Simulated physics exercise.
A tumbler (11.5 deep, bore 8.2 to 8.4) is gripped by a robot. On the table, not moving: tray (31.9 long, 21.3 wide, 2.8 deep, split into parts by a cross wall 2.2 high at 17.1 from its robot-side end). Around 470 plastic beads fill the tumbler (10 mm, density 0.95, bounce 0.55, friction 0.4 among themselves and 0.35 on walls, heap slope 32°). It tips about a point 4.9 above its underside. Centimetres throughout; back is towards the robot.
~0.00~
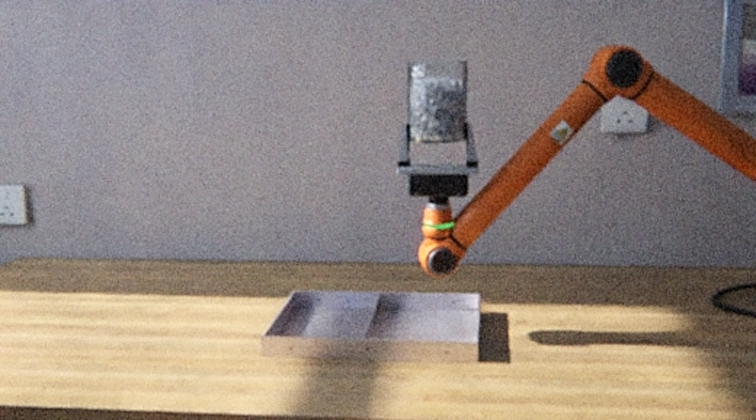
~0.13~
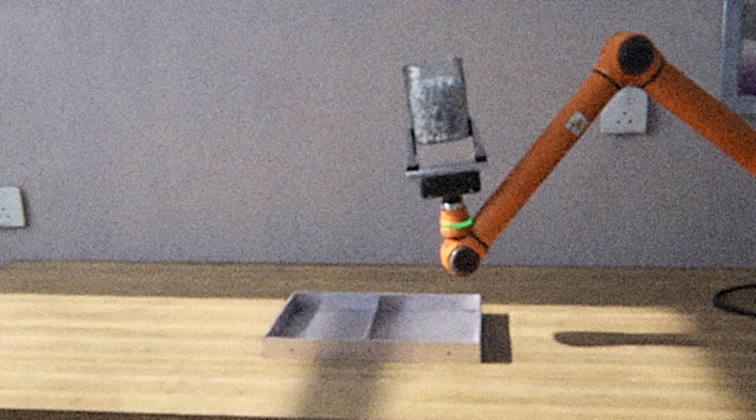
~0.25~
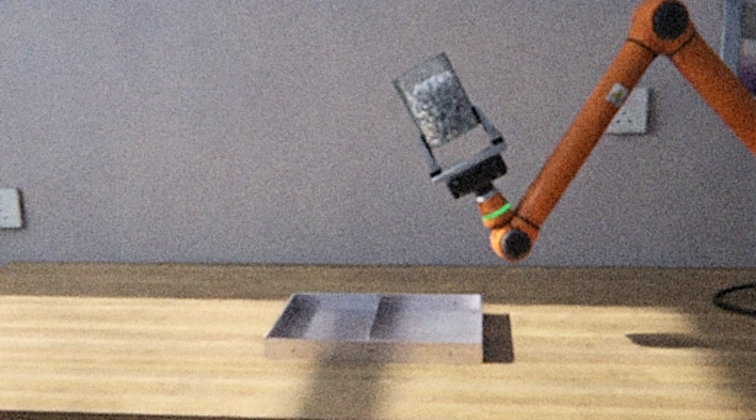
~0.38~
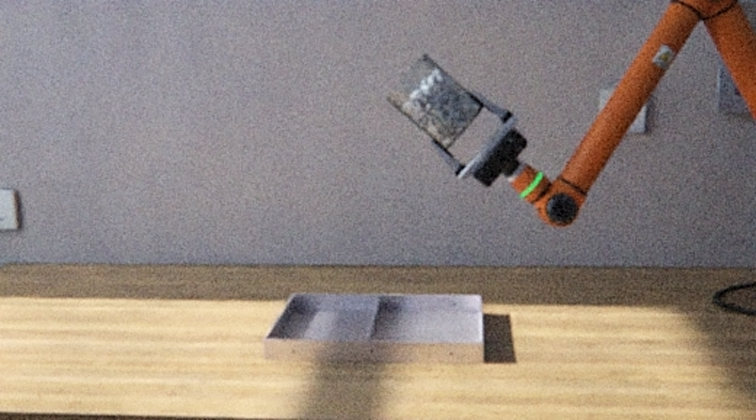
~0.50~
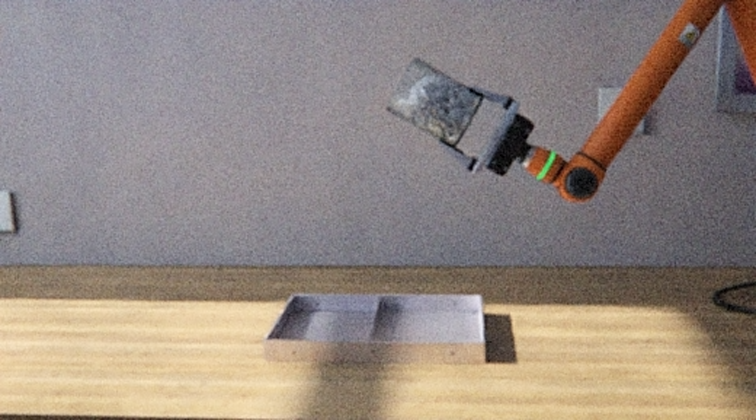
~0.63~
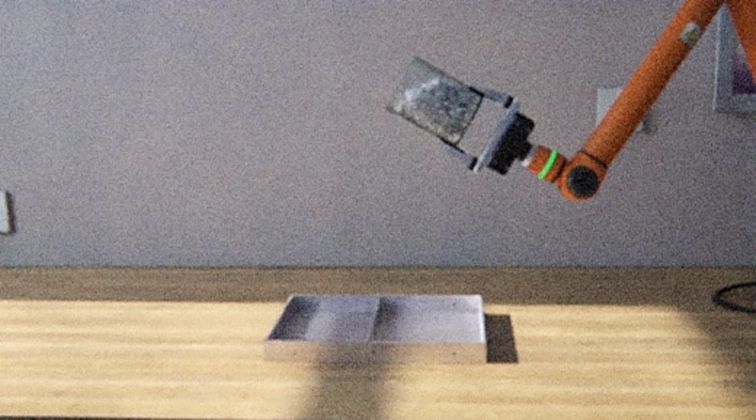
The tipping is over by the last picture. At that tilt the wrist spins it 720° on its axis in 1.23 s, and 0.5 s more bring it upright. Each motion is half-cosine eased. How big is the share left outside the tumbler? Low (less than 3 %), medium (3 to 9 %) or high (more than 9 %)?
Answer: Low; less than 3 % of the plastic beads finish outside the tumbler.
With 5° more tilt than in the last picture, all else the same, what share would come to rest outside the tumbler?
In that case some 5 per cent.
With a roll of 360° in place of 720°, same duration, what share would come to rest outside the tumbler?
In that case some 0 per cent.
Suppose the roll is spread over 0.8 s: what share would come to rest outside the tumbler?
Then about 0 per cent.
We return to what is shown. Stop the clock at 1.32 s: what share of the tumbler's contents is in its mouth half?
Some 35 per cent.
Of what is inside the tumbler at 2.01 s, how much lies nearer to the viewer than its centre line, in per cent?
About 55 per cent.
After 1.32 s, tipped 60°, highest piece 41 above the table; 471 in the tumbler.
After 2.01 s, tipped 47°, highest piece 41 above the table; 470 in the tumbler, 1 in flight or on a rim.
After 2.56 s, upright, highest piece 42 above the table; 470 in the tumbler, 1 in the far-side part.
After 3.26 s, upright, highest piece 42 above the table; 470 in the tumbler, 1 in the far-side part.
In the end, 470 in the tumbler, 1 in the far-side part. That is 0 % outside the tumbler.
